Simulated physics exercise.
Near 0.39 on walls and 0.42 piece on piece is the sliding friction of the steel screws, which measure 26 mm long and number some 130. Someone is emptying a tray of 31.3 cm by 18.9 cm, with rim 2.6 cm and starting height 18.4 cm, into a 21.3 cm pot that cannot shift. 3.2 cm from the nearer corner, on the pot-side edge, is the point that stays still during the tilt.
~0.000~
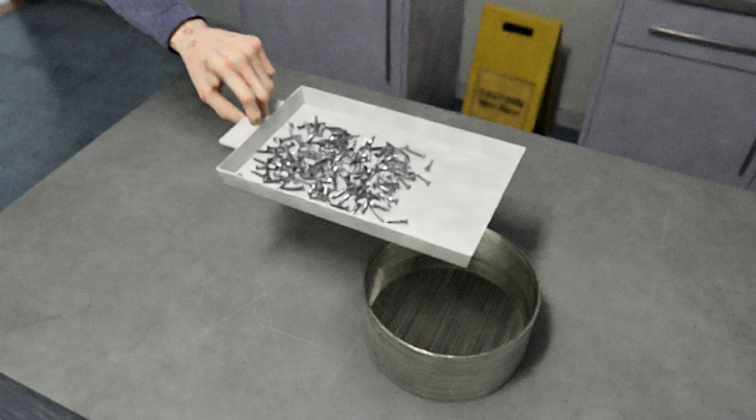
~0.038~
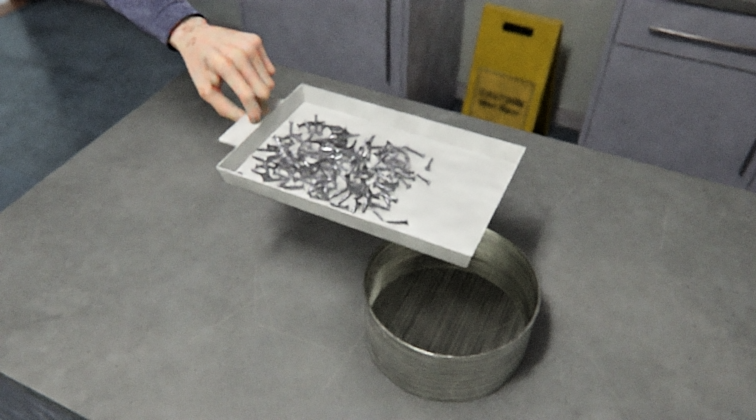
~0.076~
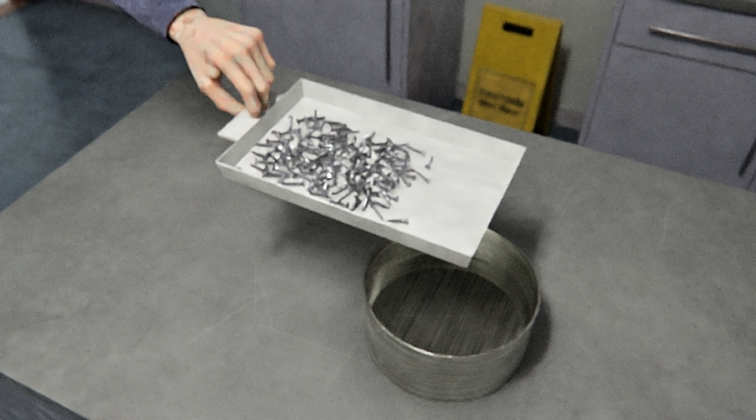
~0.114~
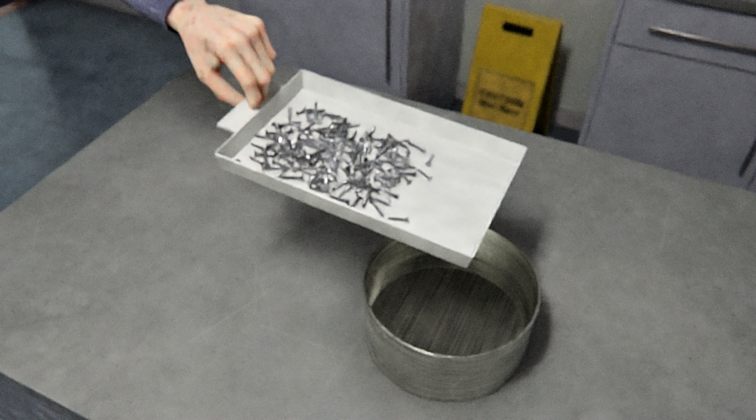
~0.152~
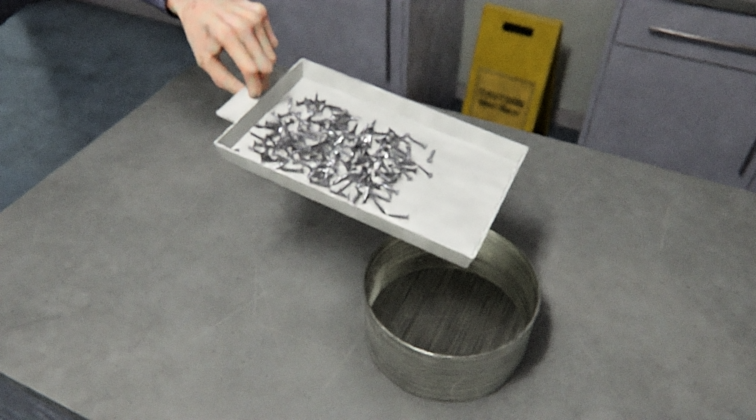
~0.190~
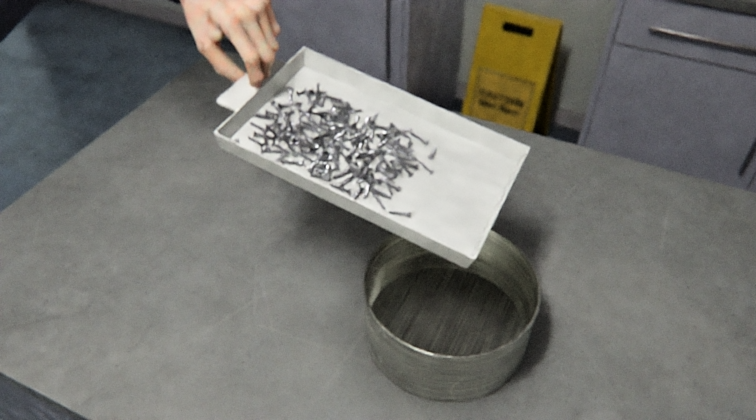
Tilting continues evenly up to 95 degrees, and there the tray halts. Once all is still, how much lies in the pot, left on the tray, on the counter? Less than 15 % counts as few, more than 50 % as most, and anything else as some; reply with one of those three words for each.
Here it is: Pot: Most, left on the tray: Few, counter: Some.
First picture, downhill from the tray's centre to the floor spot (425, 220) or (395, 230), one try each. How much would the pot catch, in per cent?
I'd put it at about 75 per cent for the first tilt and about 90 per cent for the second.
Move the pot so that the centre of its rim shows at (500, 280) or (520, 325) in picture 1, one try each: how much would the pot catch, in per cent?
I'd say some 90 per cent for the first and some 90 per cent for the second.
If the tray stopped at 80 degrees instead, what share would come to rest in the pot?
Estimated share: About 30 %.
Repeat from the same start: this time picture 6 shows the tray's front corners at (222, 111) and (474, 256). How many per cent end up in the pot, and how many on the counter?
In the pot: 35 per cent; on the counter: 65 per cent.
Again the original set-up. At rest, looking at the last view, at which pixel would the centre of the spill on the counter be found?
You'll find it at about pixel (609, 350).
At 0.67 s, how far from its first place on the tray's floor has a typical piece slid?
About 13 cm.
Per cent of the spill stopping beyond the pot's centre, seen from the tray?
Near 100 in a hundred.
After 0.67 s, tilt 51 degrees; the tray holds 100 %, the pot 0 %.
Then, at 0.98 s, tilt 78 degrees; the tray holds 60 %, the pot 5 %.
After 1.40 s, tilt 95 degrees; the tray holds 20 %, the pot 45 %.
At rest (2.4 s), pot 65 %, tray 0 %, counter 35 %.
